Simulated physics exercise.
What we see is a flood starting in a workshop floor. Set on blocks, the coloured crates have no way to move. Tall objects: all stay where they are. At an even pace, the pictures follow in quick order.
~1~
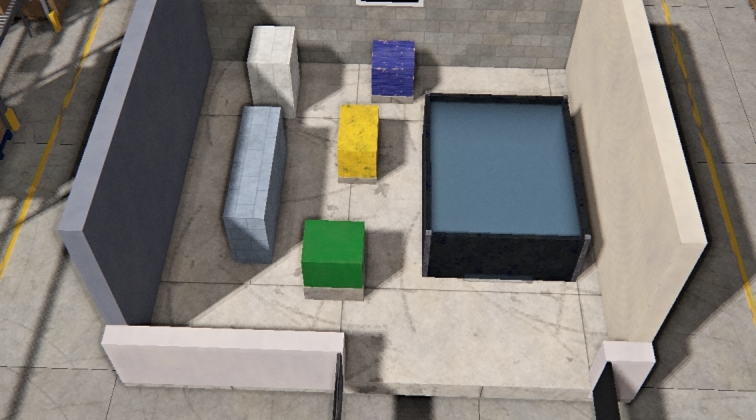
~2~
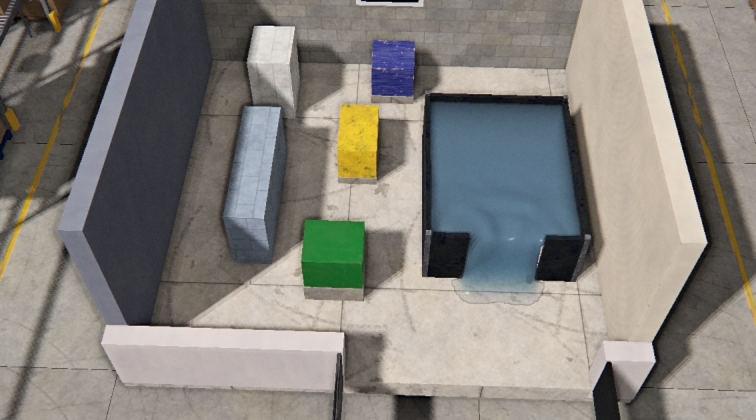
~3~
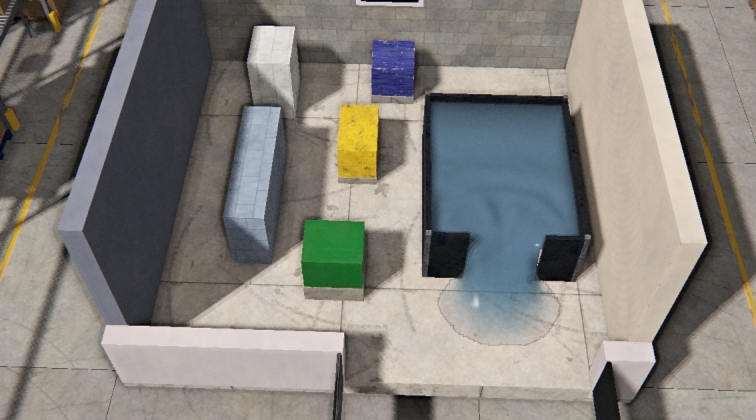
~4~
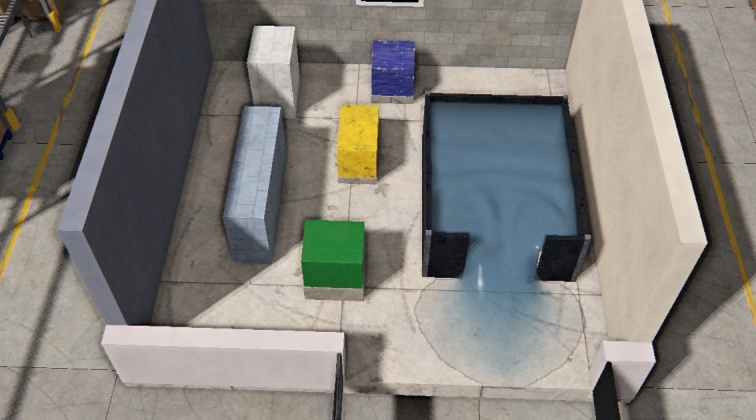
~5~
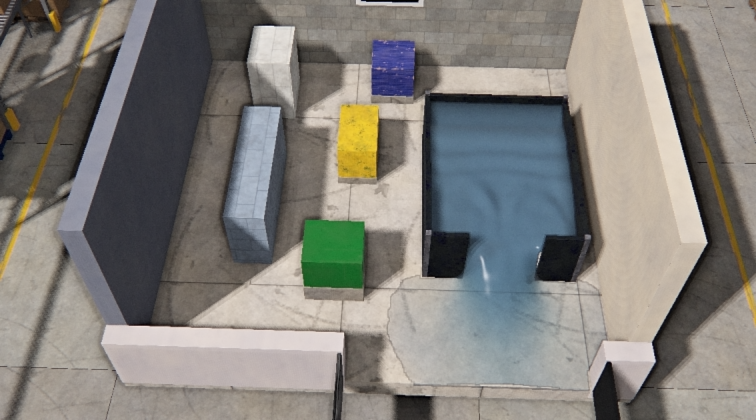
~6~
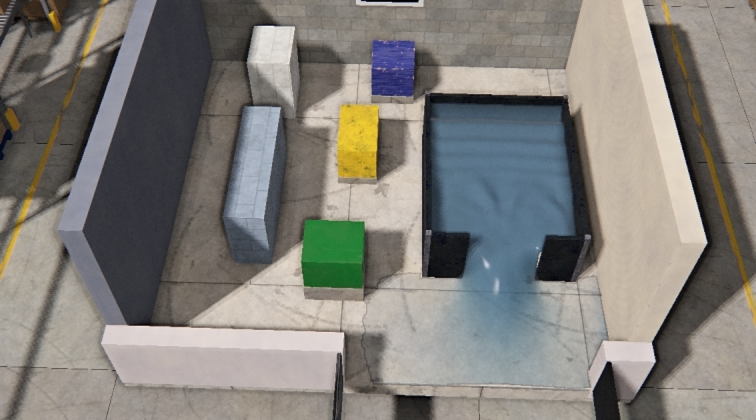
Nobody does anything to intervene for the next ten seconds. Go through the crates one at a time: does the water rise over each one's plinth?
One at a time: The green crate - water stays below; the blue crate - water stays below; the yellow crate - water stays below.
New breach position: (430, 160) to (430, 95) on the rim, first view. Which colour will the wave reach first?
The crate marked yellow.
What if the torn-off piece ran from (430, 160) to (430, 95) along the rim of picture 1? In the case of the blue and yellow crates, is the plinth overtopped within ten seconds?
My take: The blue one gets flooded, while the yellow one gets flooded.
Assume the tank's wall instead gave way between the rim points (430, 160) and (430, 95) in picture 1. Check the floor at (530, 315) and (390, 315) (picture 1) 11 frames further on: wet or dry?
Going in the order you asked, the first is never reached and the second is drenched.
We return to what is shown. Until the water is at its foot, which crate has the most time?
Last of all: The yellow crate.
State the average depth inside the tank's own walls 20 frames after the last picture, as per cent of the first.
Near 46 in a hundred.
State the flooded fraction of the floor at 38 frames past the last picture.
I'd put it at roughly 30 per cent.
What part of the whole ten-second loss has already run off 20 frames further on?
About 60 per cent.
A moment on, water covers 20 % of the floor; the green crate water round its plinth, the blue crate not reached, the yellow crate not reached.
Next, water covers 20 % of the floor; the green crate water round its plinth, the blue crate not reached, the yellow crate not reached.
Then, water covers 25 % of the floor; the green crate water round its plinth, the blue crate not reached, the yellow crate not reached.
Later, water covers 30 % of the floor; the green crate water round its plinth, the blue crate not reached, the yellow crate not reached.
In the end, water covers 35 % of the floor; the green crate stayed above the water, the blue crate stayed above the water, the yellow crate stayed above the water.
